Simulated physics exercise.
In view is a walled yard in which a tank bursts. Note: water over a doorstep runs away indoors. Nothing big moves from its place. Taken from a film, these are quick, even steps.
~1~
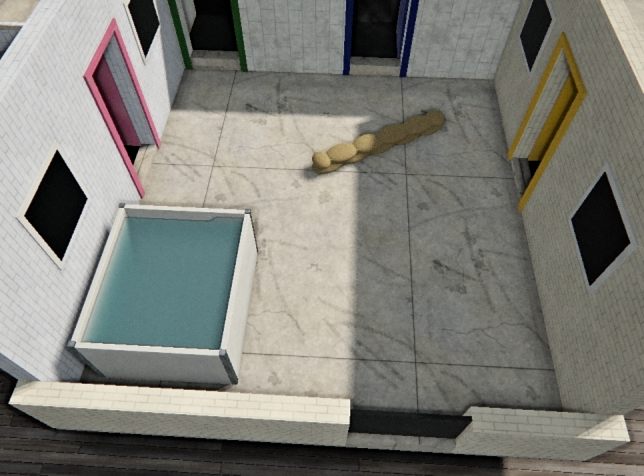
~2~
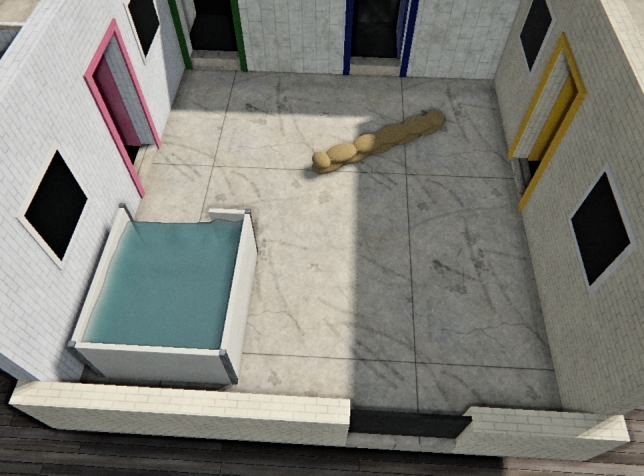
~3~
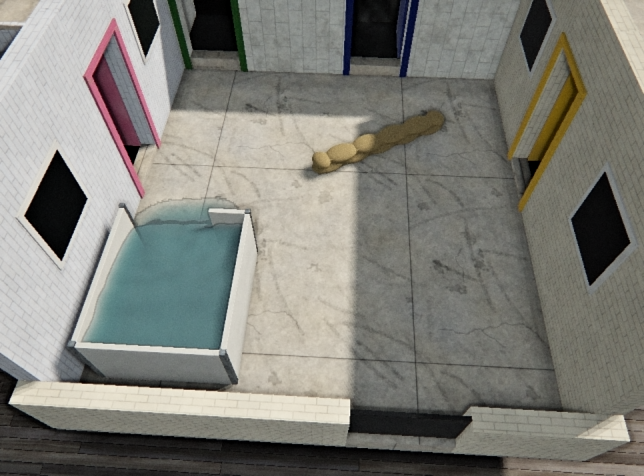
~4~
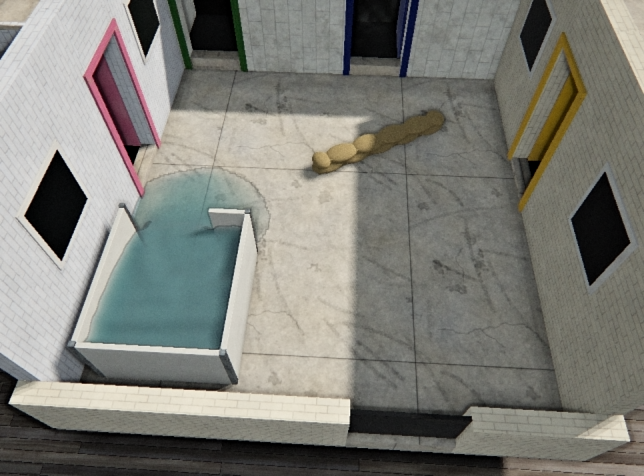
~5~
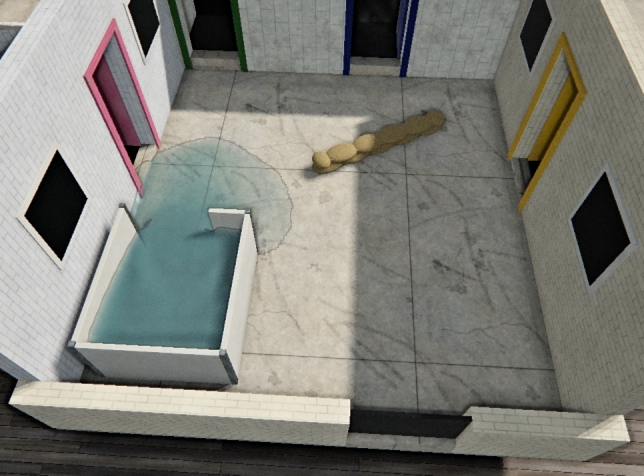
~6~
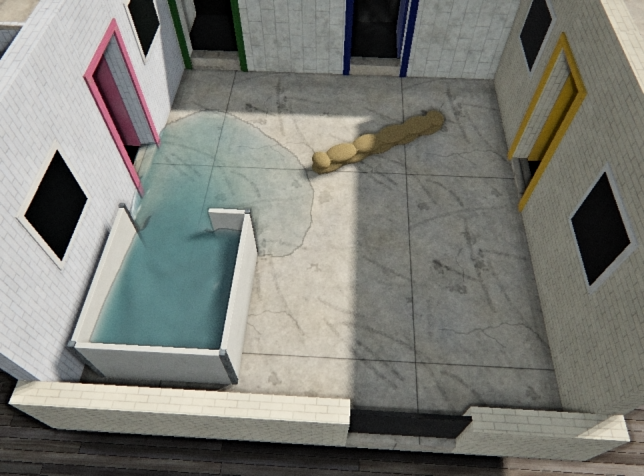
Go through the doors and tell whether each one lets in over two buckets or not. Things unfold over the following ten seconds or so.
Green door: Over two buckets; pink door: Over two buckets; blue door: Two buckets or fewer; yellow door: Two buckets or fewer.
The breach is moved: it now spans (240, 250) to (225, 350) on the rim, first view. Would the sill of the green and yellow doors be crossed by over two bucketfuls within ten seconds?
One by one: Green door holds; yellow door takes more.
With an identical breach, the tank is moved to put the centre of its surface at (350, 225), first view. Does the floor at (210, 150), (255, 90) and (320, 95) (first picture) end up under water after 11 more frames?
In that order: Reached by the flood, reached by the flood, reached by the flood.
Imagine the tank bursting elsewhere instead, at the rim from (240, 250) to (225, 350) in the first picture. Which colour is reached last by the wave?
The door marked pink.
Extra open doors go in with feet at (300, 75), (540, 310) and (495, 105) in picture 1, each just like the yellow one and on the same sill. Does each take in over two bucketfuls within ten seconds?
Crosses the line; stays below the line; crosses the line.
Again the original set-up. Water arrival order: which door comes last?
The one in yellow.
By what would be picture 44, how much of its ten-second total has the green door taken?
My estimate: Close to 100 per cent.
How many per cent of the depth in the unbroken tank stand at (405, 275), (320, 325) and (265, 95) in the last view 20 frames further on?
0, 0 and 20 in a hundred, in turn.
A moment on, water covers 35 % of the floor; the green door under two buckets in, the pink door over two buckets in, the blue door not reached, the yellow door not reached.
Next, water covers 40 % of the floor; the green door far over two buckets in, the pink door over two buckets in, the blue door wet at the sill, nothing in, the yellow door not reached.
Then, water covers 45 % of the floor; the green door far over two buckets in, the pink door over two buckets in, the blue door wet at the sill, nothing in, the yellow door not reached.
Later, water covers 75 % of the floor; the green door far over two buckets in, the pink door far over two buckets in, the blue door wet at the sill, nothing in, the yellow door wet at the sill, nothing in.
In the end, water covers 95 % of the floor; the green door far over two buckets in, the pink door far over two buckets in, the blue door wet at the sill, nothing in, the yellow door wet at the sill, nothing in.
